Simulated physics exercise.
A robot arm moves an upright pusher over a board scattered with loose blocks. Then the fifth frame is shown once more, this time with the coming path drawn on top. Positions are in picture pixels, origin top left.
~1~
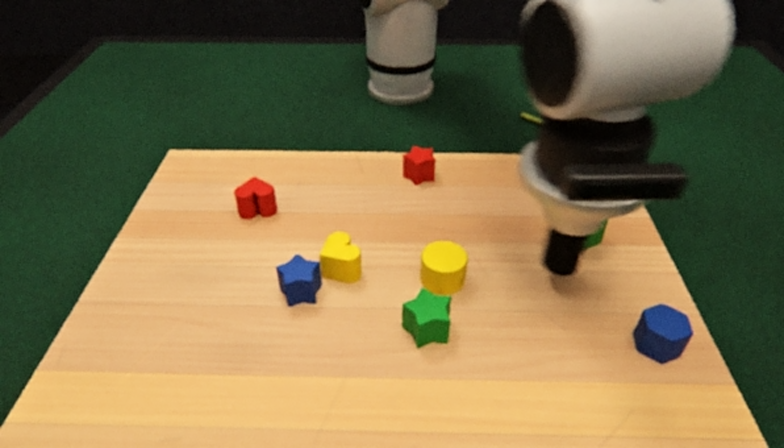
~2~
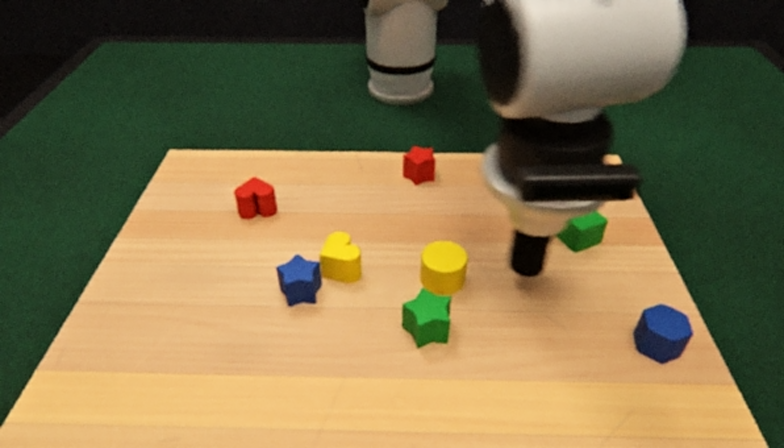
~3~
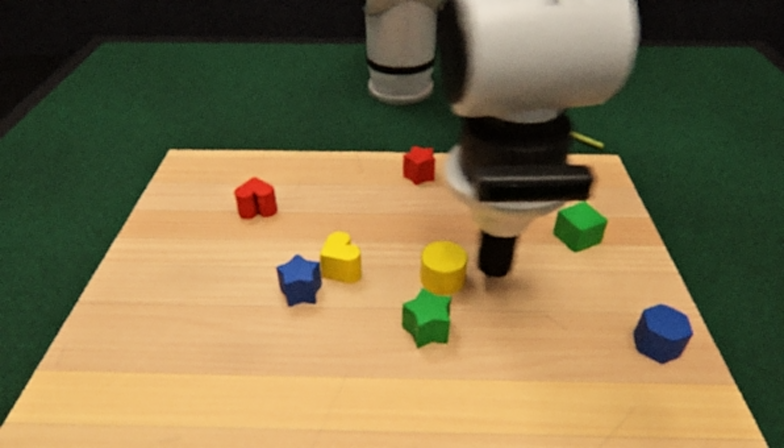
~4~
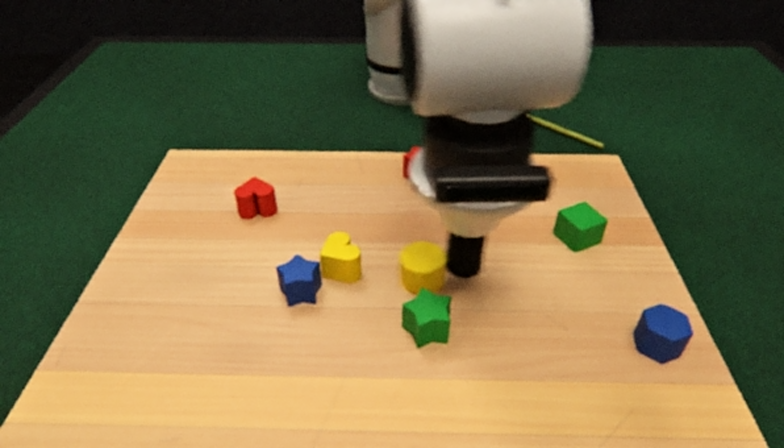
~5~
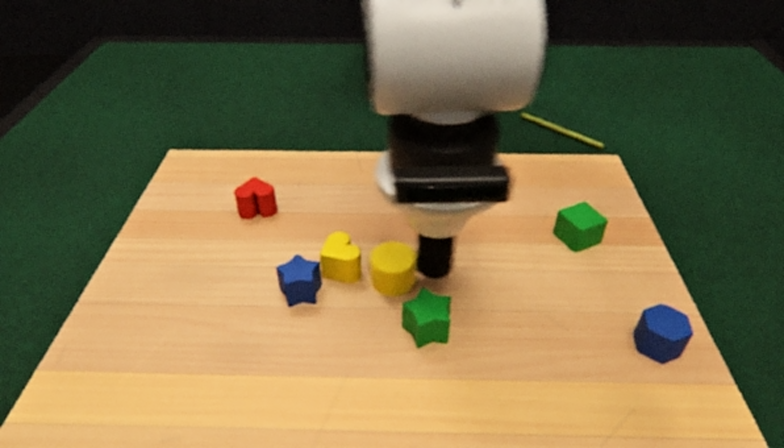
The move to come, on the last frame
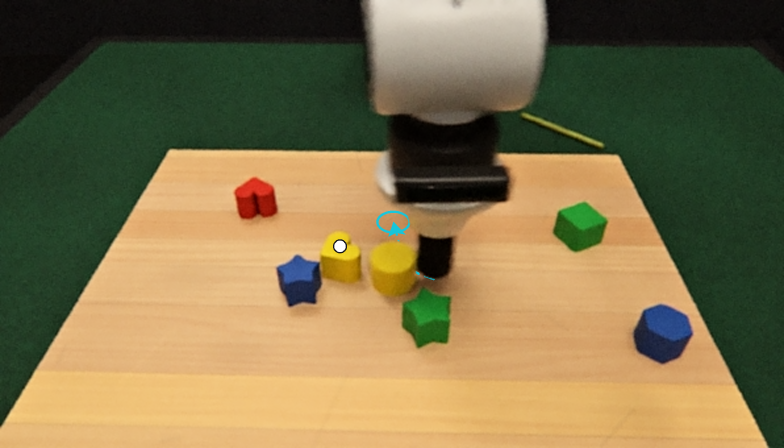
A robot arm with a black upright pusher hangs over a pale wooden board on a green surface, seen from a raised, unmoving view. A red heart, yellow heart and blue star lie left, a red star, yellow round block and green star near the middle, a green block and blue block right. The pusher sweeps left, meets the yellow round block and slides it toward the yellow heart.
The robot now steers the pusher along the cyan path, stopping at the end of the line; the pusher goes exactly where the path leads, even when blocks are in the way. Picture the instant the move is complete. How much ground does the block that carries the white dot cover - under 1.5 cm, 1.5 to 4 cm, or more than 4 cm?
Less than 1.5 cm.
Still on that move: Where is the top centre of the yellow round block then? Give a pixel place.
So, by the moment the path ends, you'll find the top centre of the yellow round block at (369, 254).
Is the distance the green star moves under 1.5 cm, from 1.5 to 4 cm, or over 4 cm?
The shift is below 1.5 cm.
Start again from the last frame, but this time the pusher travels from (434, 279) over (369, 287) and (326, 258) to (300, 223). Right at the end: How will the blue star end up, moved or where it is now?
That block gets shifted.
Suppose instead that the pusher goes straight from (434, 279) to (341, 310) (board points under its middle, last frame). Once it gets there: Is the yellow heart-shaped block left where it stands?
That would be a no.
Drawn move, from (434, 279) via (406, 265) and (399, 242), ending at (393, 222); the dot is on the yellow heart-shaped block.
On the path given first. One third of the way, pusher (406, 252); yellow heart-shaped block (330, 247), turned 25° clockwise; yellow round block (369, 254).
Two thirds of the way, pusher (399, 229); yellow heart-shaped block (330, 247), turned 25° clockwise; yellow round block (369, 254).
At the end, pusher (393, 209); yellow heart-shaped block (330, 247), turned 25° clockwise; yellow round block (369, 254); green star still.
